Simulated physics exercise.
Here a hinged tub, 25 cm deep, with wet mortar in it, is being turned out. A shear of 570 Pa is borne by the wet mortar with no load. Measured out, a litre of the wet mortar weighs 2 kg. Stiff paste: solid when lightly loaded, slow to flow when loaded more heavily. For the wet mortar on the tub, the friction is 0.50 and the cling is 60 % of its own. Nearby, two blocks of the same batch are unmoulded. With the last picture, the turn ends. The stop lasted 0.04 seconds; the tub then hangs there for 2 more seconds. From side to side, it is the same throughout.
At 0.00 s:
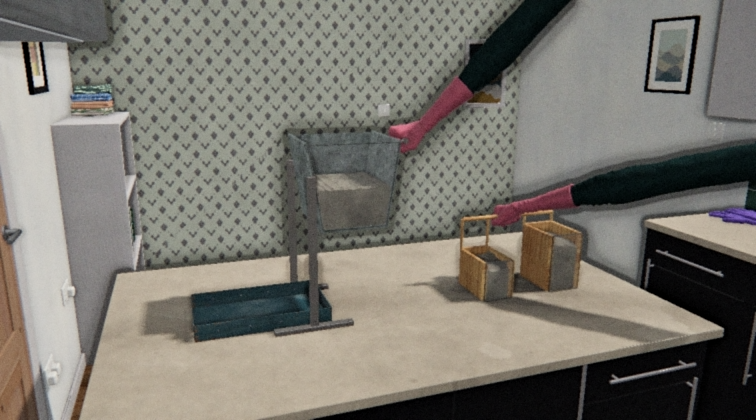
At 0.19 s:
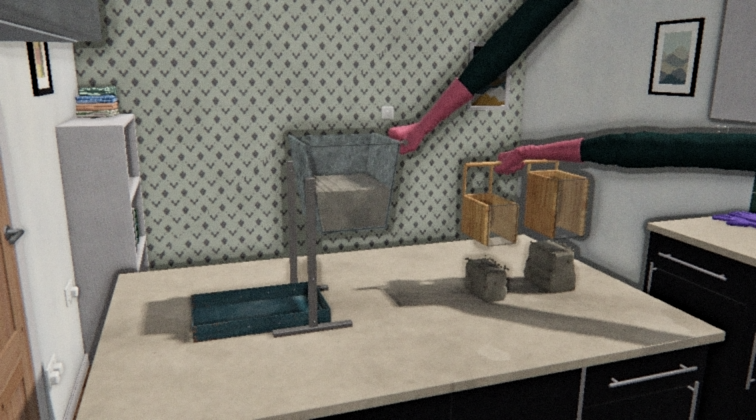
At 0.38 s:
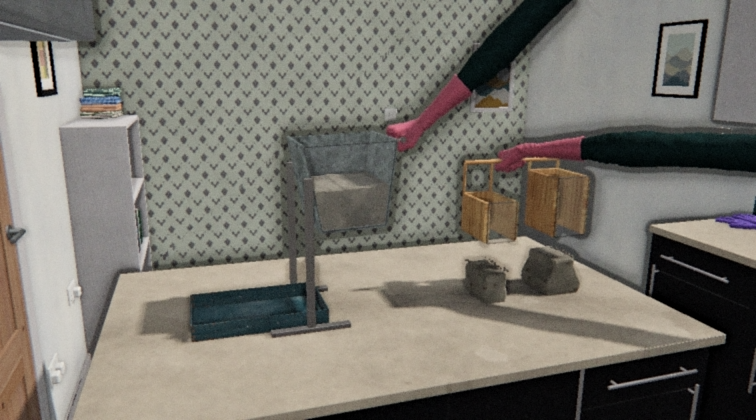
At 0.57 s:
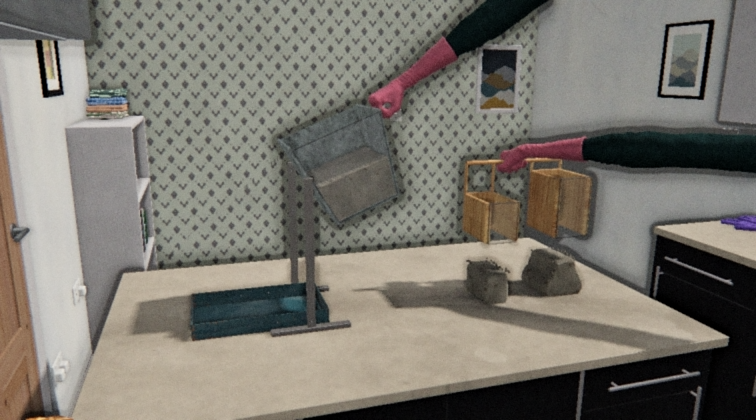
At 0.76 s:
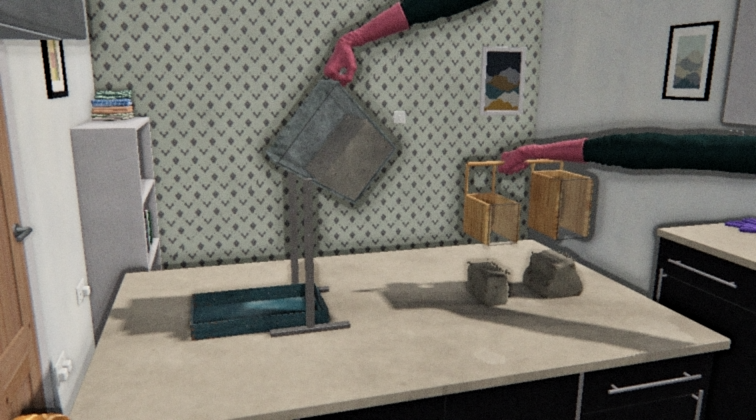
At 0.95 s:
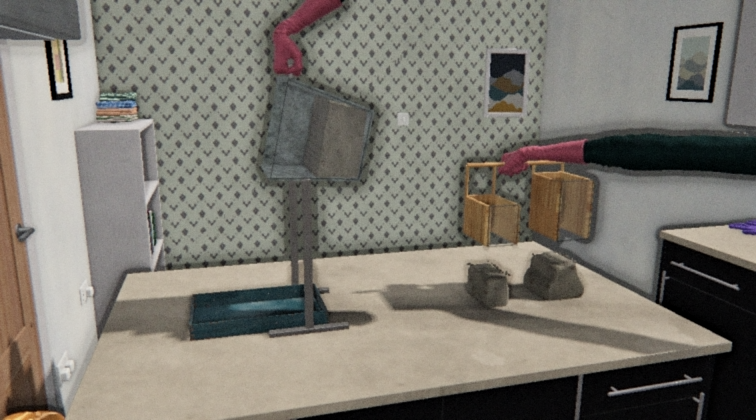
A grey tub of wet mortar was tilted steeply to the left on its stand by a pink-gloved hand, after another lifted two wooden moulds off grey blocks, the right one slumping a little.
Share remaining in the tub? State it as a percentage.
Close to 100 %.
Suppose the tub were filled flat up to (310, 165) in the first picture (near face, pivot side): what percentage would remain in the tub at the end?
That gives some 70 %.
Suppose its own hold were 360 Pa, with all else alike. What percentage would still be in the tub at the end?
I'd guess around 100 in a hundred.
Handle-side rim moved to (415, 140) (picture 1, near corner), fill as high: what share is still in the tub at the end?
Roughly 85 %.
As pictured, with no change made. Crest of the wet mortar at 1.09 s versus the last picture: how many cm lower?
Around 4 cm below its level in the last picture.
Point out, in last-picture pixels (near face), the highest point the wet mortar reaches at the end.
About (328, 130).
After 1.09 s, the tub is at 78 degrees and holds 100 %.
After 1.26 s, the tub is at 78 degrees and holds 100 %.
After 1.43 s, the tub is at 78 degrees and holds 100 %.
After 1.60 s, the tub is at 78 degrees and holds 100 %.
After 2.95 s, at the end, the tub is at 78 degrees and holds 100 %.
